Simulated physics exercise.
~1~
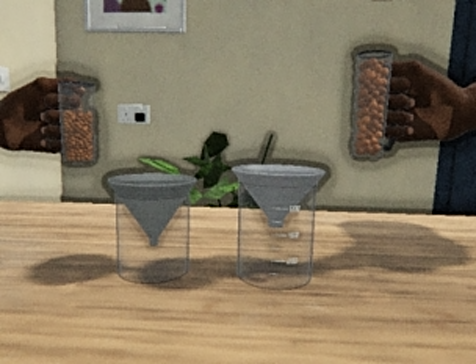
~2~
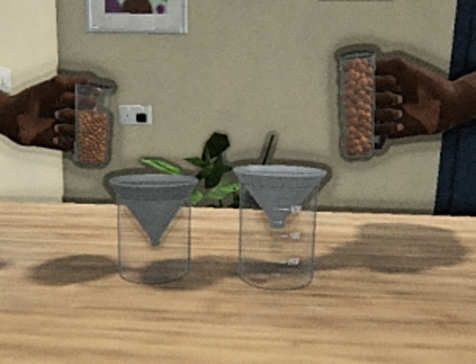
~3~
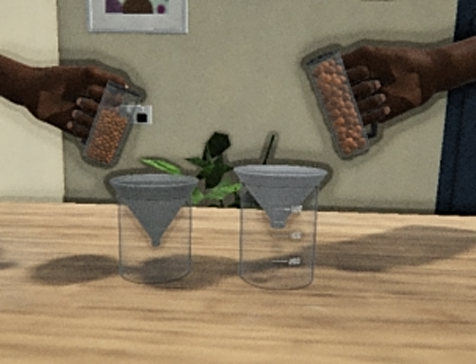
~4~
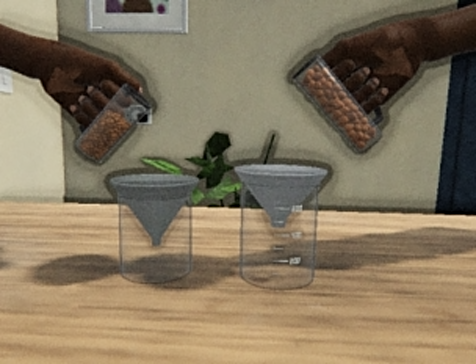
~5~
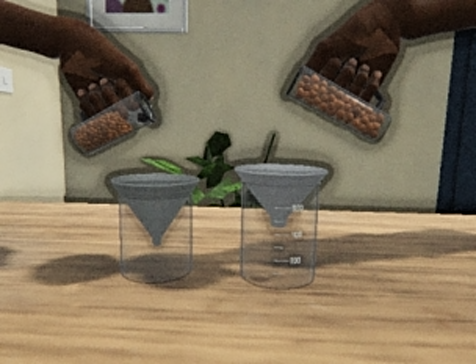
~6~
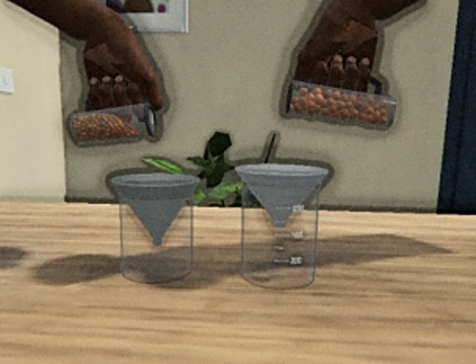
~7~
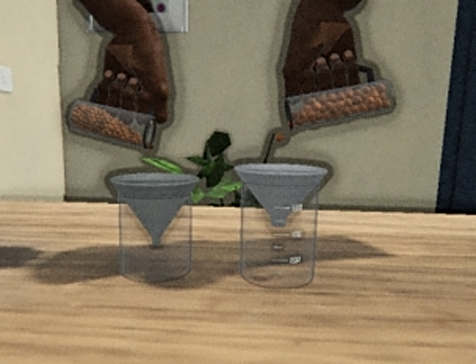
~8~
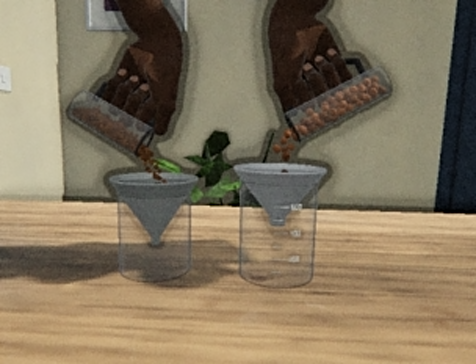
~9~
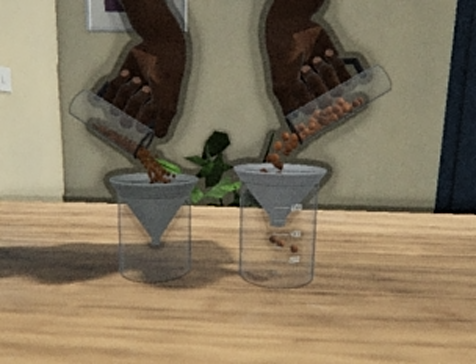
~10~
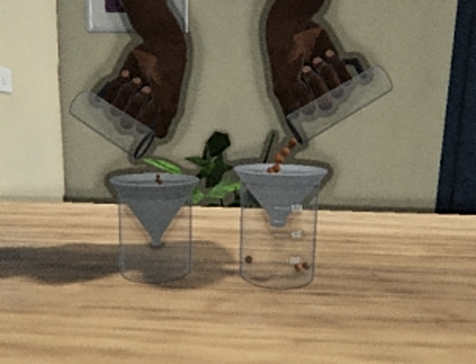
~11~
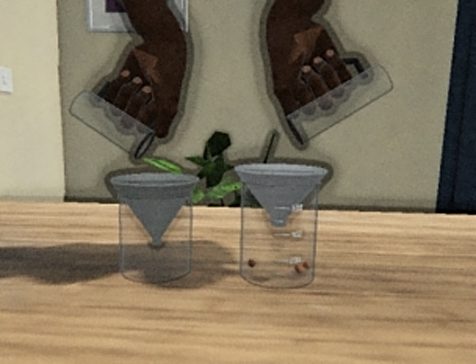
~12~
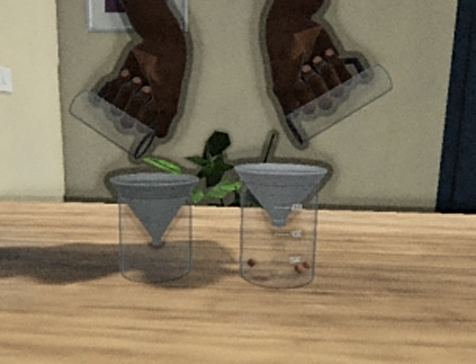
At the start, two hands hold clear cups of small reddish-brown pieces upright above a wooden table, on either side of two grey funnels resting in clear jars. The hands move inward over the funnels and tilt the cups onto their sides, with the pieces still inside. As the cups tip further, pieces begin sliding out and dropping into both funnels. The stream continues until both cups are upside down and empty, while a few pieces fall through the right funnel. At the end, the left jar is empty and only a few pieces lie in the right jar, the rest held back in the funnels.
